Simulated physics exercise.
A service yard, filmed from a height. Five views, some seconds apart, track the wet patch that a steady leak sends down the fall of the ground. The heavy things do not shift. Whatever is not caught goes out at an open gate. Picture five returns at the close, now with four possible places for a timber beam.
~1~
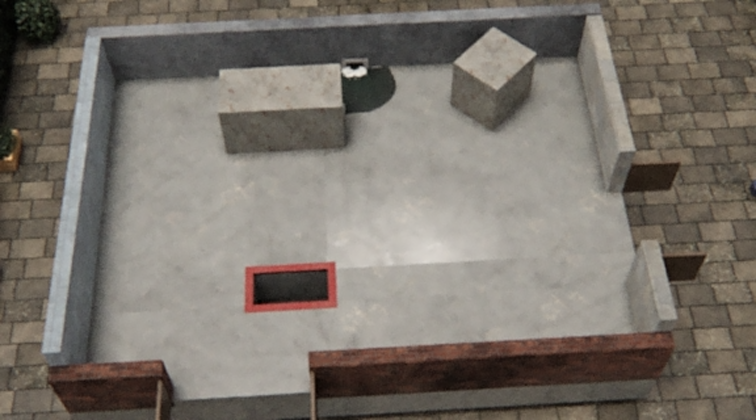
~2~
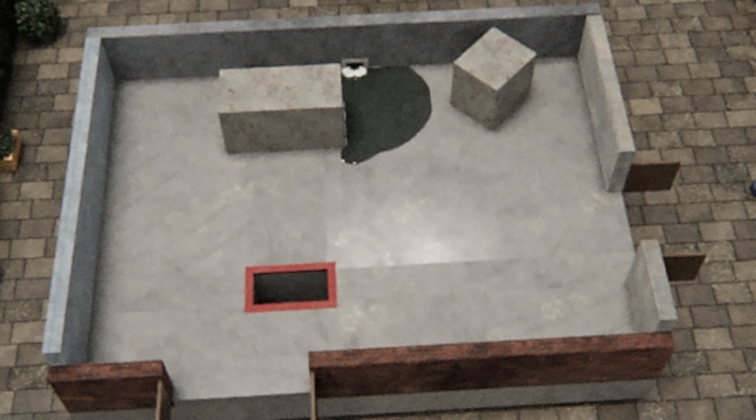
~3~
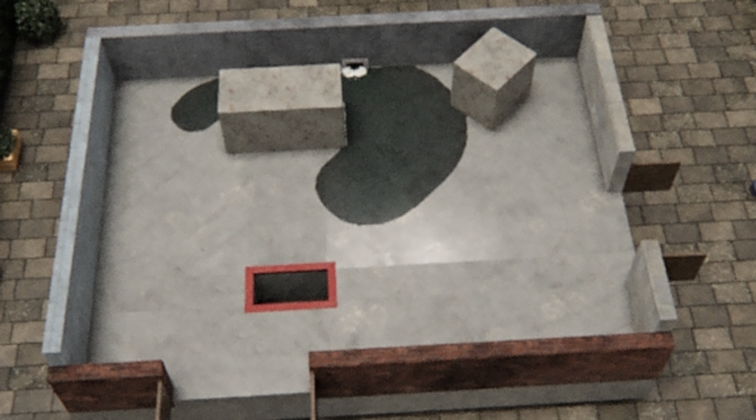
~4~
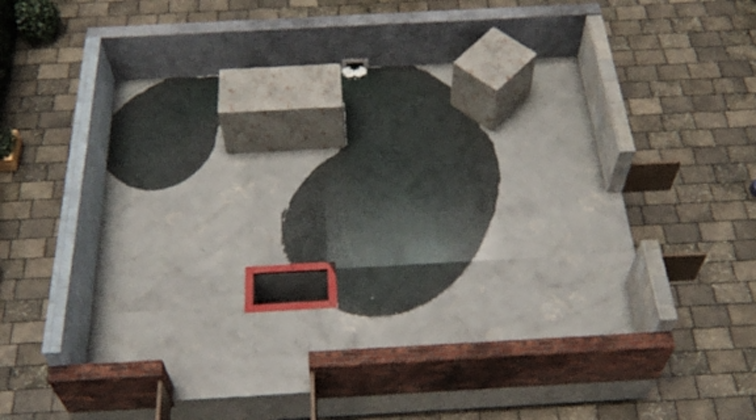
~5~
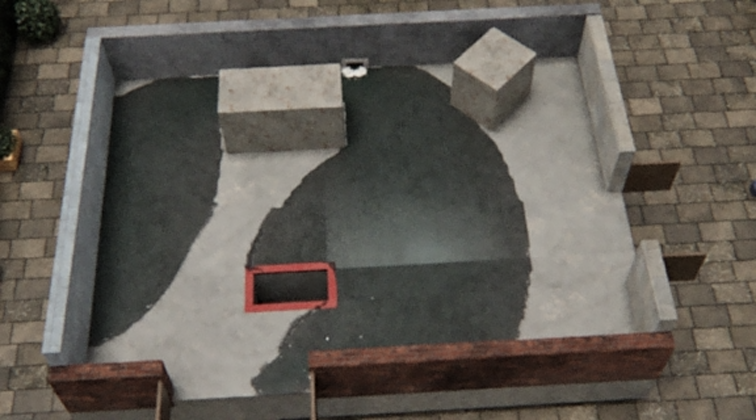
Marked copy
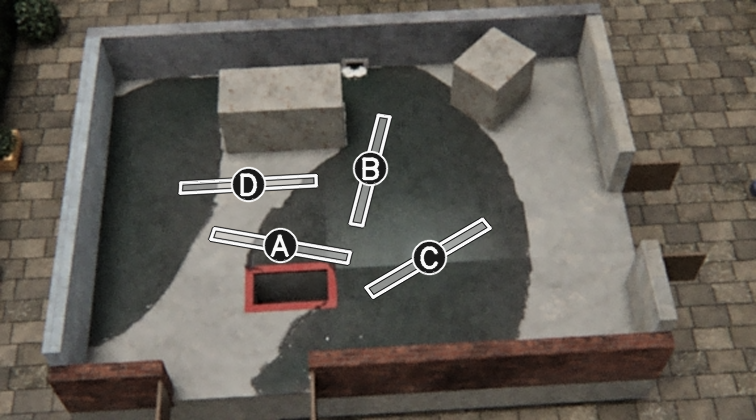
In a walled service yard seen from above, a dark wet patch spreads from an outfall at the back wall, between two pale blocks. It widens across the floor while another patch emerges left of the longer block, and both grow toward the front, the larger one reaching around the red-rimmed pit.
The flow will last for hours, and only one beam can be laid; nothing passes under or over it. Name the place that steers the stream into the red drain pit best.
It is C.
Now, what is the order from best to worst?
Best to worst: C, B, D, A.
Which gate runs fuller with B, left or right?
The left one.
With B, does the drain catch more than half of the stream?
No.
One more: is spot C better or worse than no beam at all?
Spot C is better.
On the marked copy, A from (212, 233) to (349, 257); B from (356, 224) to (384, 116); C from (369, 292) to (486, 223); D from (180, 188) to (316, 180).
With A, about 3 % of the stream goes into the red drain pit, about 95 % out by the gates.
With B, about 24 % of the stream goes into the red drain pit, about 74 % out by the gates.
With C, about 41 % of the stream goes into the red drain pit, about 58 % out by the gates.
With D, about 14 % of the stream goes into the red drain pit, about 84 % out by the gates.
